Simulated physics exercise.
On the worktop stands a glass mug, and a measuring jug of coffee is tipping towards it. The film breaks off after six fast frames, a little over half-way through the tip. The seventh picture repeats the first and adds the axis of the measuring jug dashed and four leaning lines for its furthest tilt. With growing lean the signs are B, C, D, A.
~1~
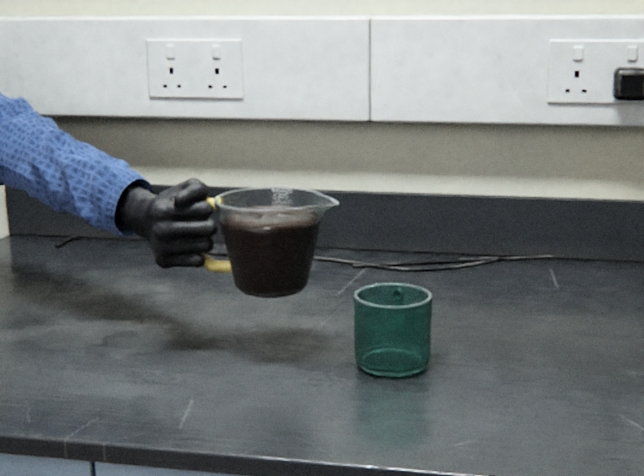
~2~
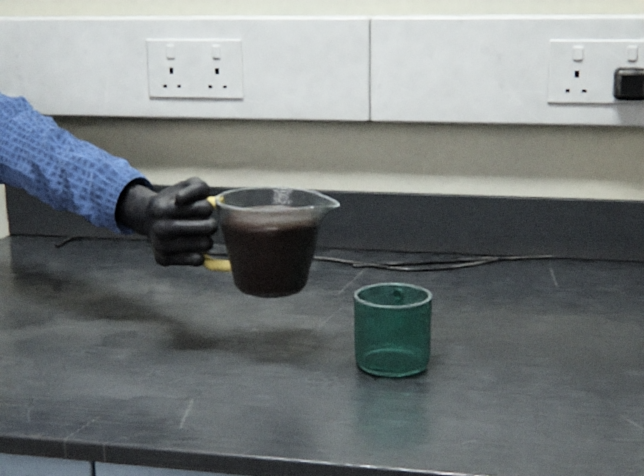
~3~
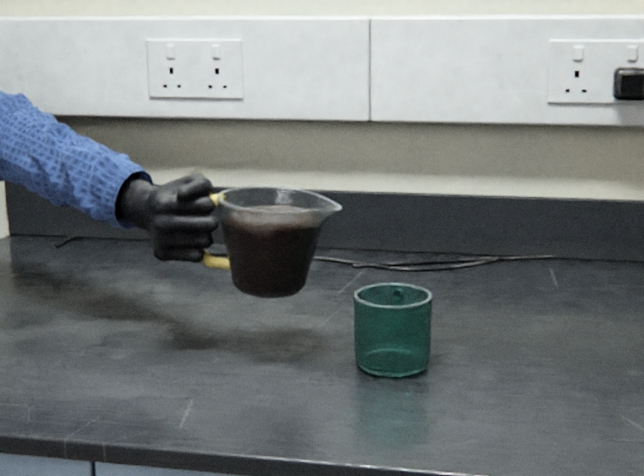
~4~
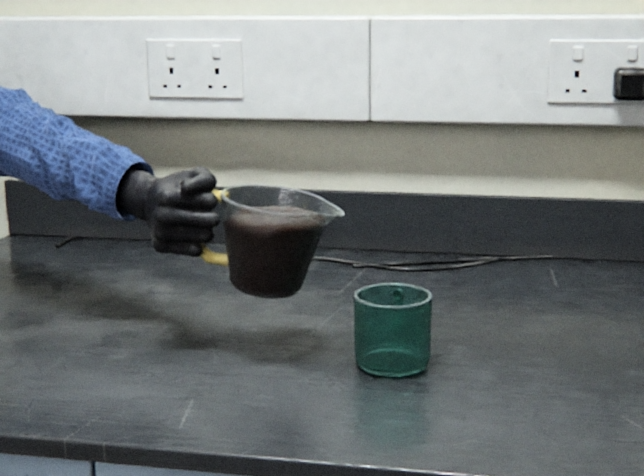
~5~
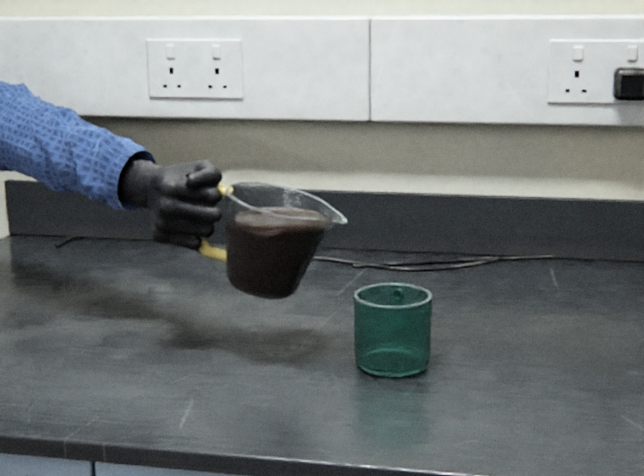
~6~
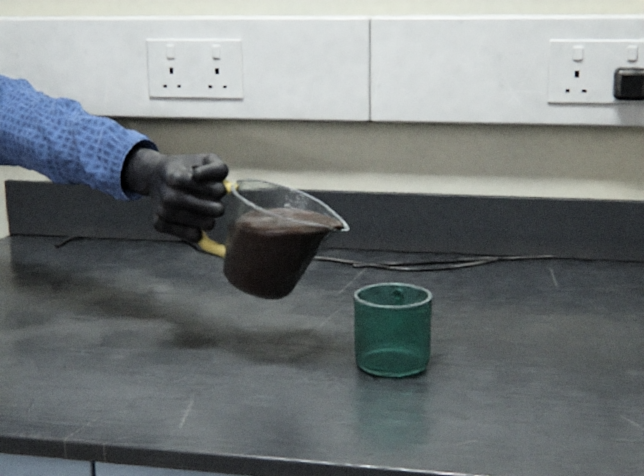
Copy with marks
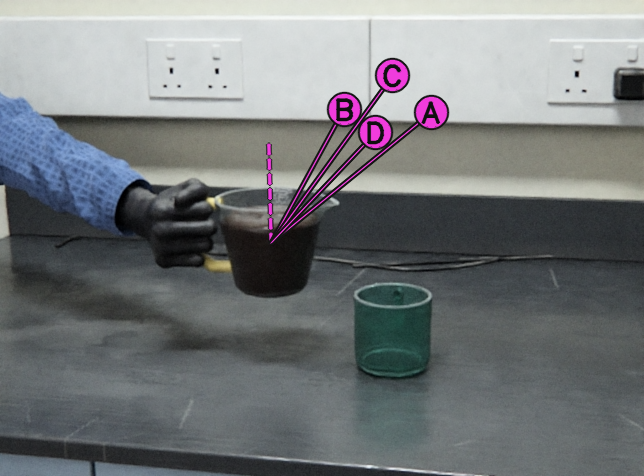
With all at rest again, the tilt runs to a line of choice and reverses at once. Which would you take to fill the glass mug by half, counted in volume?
Best: D.
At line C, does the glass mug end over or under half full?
Under half.
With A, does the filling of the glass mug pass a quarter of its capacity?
Yes.
On the marked copy, A at (418, 123); B at (336, 123); C at (382, 89); D at (364, 144).
With A, the glass mug ends with about 66 % of what it can hold.
With B, the glass mug ends with about 19 % of what it can hold.
With C, the glass mug ends with about 33 % of what it can hold.
With D, the glass mug ends with about 50 % of what it can hold.
